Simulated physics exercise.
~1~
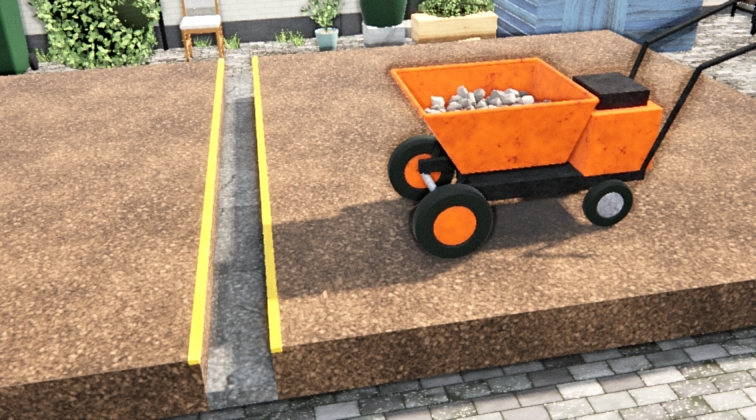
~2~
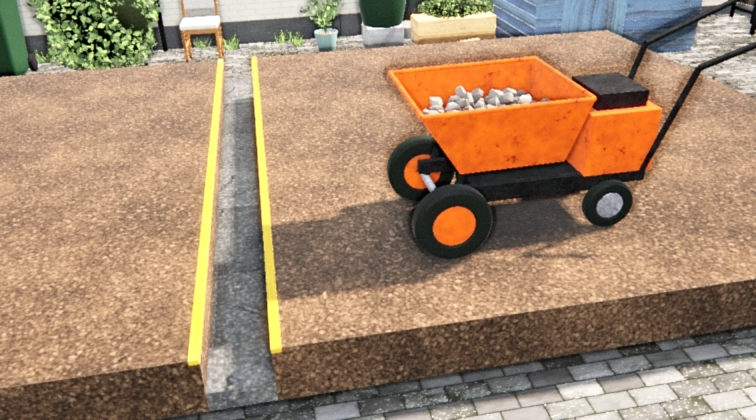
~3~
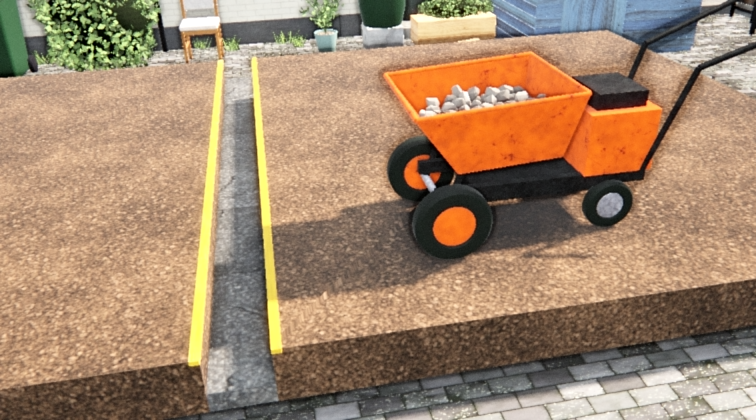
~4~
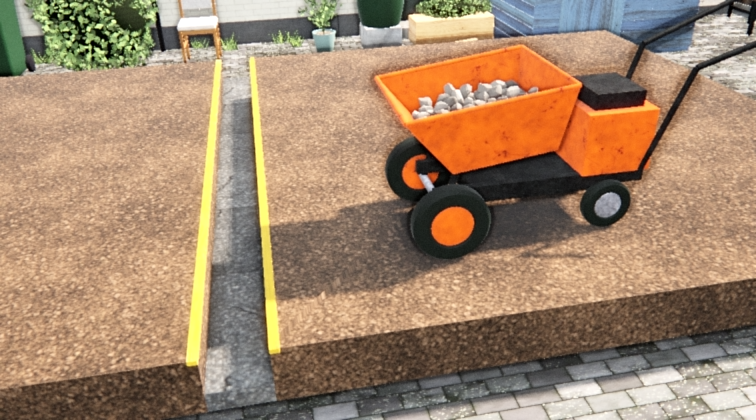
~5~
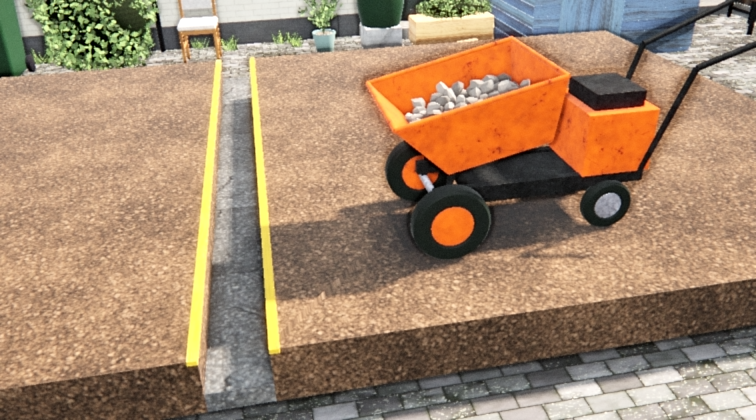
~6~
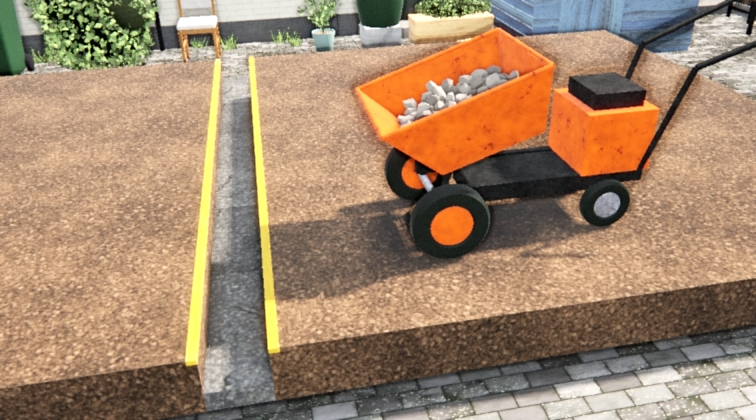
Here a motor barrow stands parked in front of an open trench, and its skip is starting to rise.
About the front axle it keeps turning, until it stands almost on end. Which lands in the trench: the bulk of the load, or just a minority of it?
Not the bulk.
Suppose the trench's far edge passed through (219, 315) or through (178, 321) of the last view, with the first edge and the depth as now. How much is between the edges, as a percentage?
In order: Near 30, then 30 percent.
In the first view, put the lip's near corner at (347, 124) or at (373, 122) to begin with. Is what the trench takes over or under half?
The first try: The larger part. The second: The larger part.
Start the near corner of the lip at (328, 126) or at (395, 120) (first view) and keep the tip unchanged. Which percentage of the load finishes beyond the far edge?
The first spot gives roughly 20 %; the second gives roughly 0 %.
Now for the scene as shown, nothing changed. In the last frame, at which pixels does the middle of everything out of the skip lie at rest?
Somewhere around (281, 241) in the last picture.
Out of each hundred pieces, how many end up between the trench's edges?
About 35 per cent.
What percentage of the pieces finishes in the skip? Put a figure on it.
10 per cent, roughly.
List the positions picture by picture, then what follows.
The first picture shows lip of the skip at (425, 117), level; top of the load at (494, 111), broken stones; first edge of the trench at (273, 307); far edge at (197, 318), the trench under half as wide as the skip, and about half as deep as wide.
The second picture shows lip of the skip at (422, 118), level; top of the load at (492, 110).
The third picture shows lip of the skip at (416, 121), tipped barely; top of the load at (511, 107).
The fourth picture shows lip of the skip at (406, 125), tipped a little; top of the load at (505, 103).
The fifth picture shows lip of the skip at (395, 131), tipped a little; top of the load at (498, 98).
The sixth picture shows lip of the skip at (383, 138), tipped clearly; top of the load at (499, 85); first edge of the trench at (270, 308); far edge at (195, 319).
Soon, skip tipped steeply; all in the skip.
A while on, skip tipped right over; nearly all in the skip; a small part short of the trench.
Towards the end, skip tipped right over; about a quarter in the skip; about half short of the trench; about a quarter in or heaped over the trench.
Finally, skip tipped right over; a small part in the skip; about two thirds short of the trench; about a third in or heaped over the trench; none beyond it.
